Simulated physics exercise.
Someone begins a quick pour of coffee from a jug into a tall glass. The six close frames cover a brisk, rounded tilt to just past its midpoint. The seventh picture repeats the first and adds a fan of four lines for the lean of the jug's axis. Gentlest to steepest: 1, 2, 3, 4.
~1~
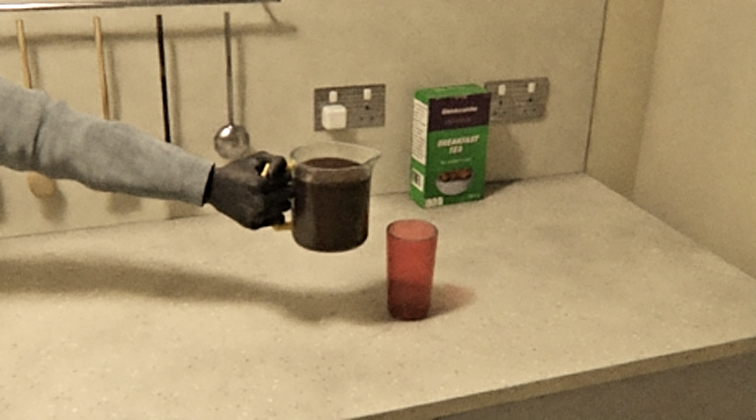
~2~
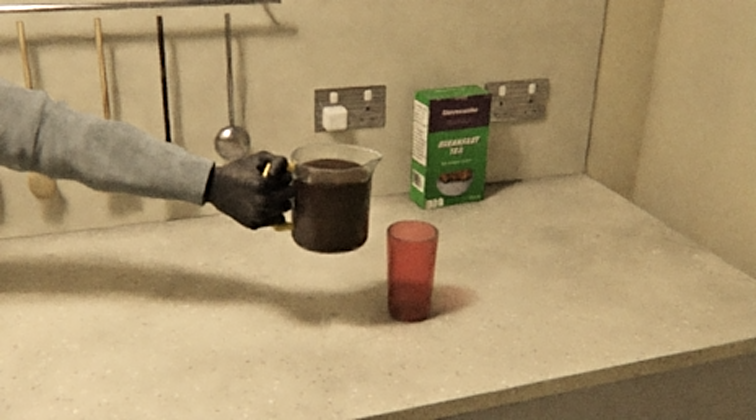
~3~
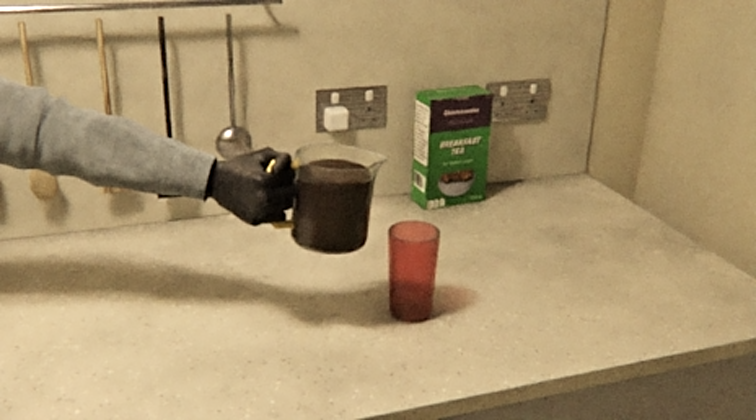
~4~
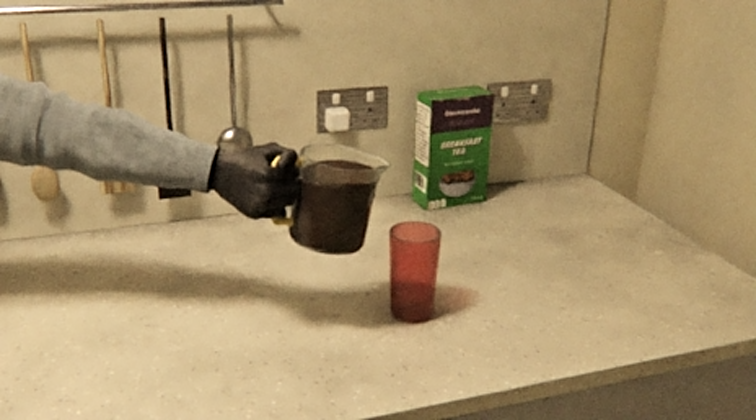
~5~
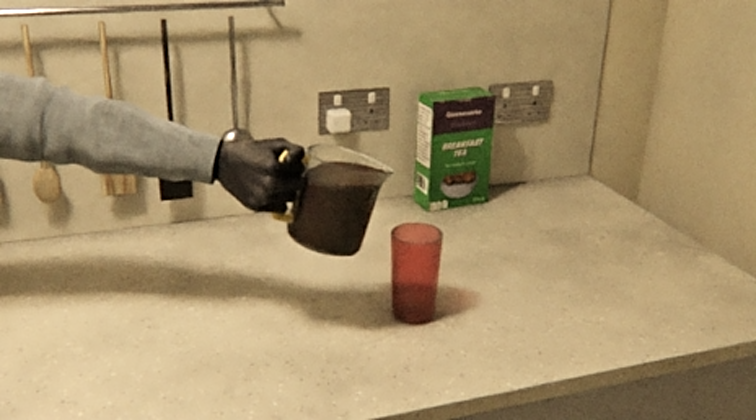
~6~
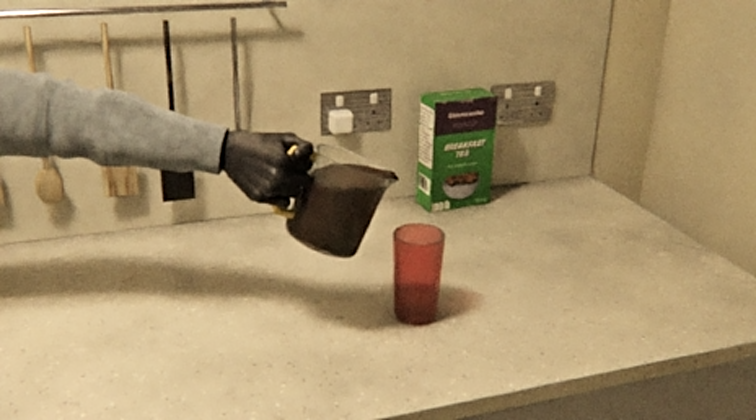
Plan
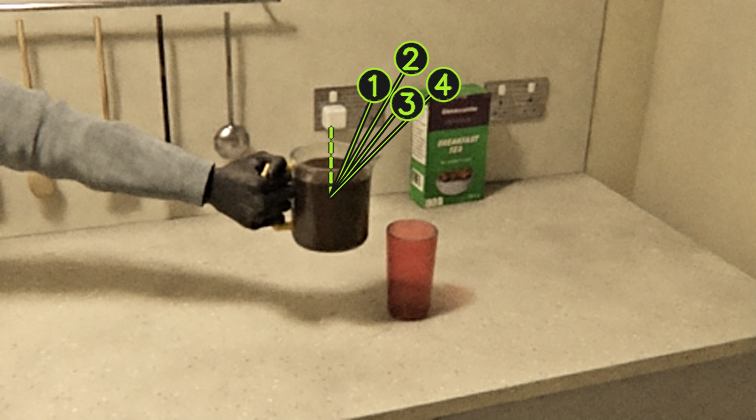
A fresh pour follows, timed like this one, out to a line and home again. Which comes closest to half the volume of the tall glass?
4.
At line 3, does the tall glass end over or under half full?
Under.
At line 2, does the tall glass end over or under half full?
Under half.
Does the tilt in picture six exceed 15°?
Yes, it does.
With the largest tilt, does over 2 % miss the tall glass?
No.
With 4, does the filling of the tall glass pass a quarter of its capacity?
Yes, clearly.
In lime, 1 at (370, 102); 2 at (403, 73); 3 at (393, 115); 4 at (430, 95).
If 1 is chosen, the tall glass ends with about 5 % of what it can hold.
If 2 is chosen, the tall glass ends with about 17 % of what it can hold.
If 3 is chosen, the tall glass ends with about 32 % of what it can hold.
If 4 is chosen, the tall glass ends with about 50 % of what it can hold.
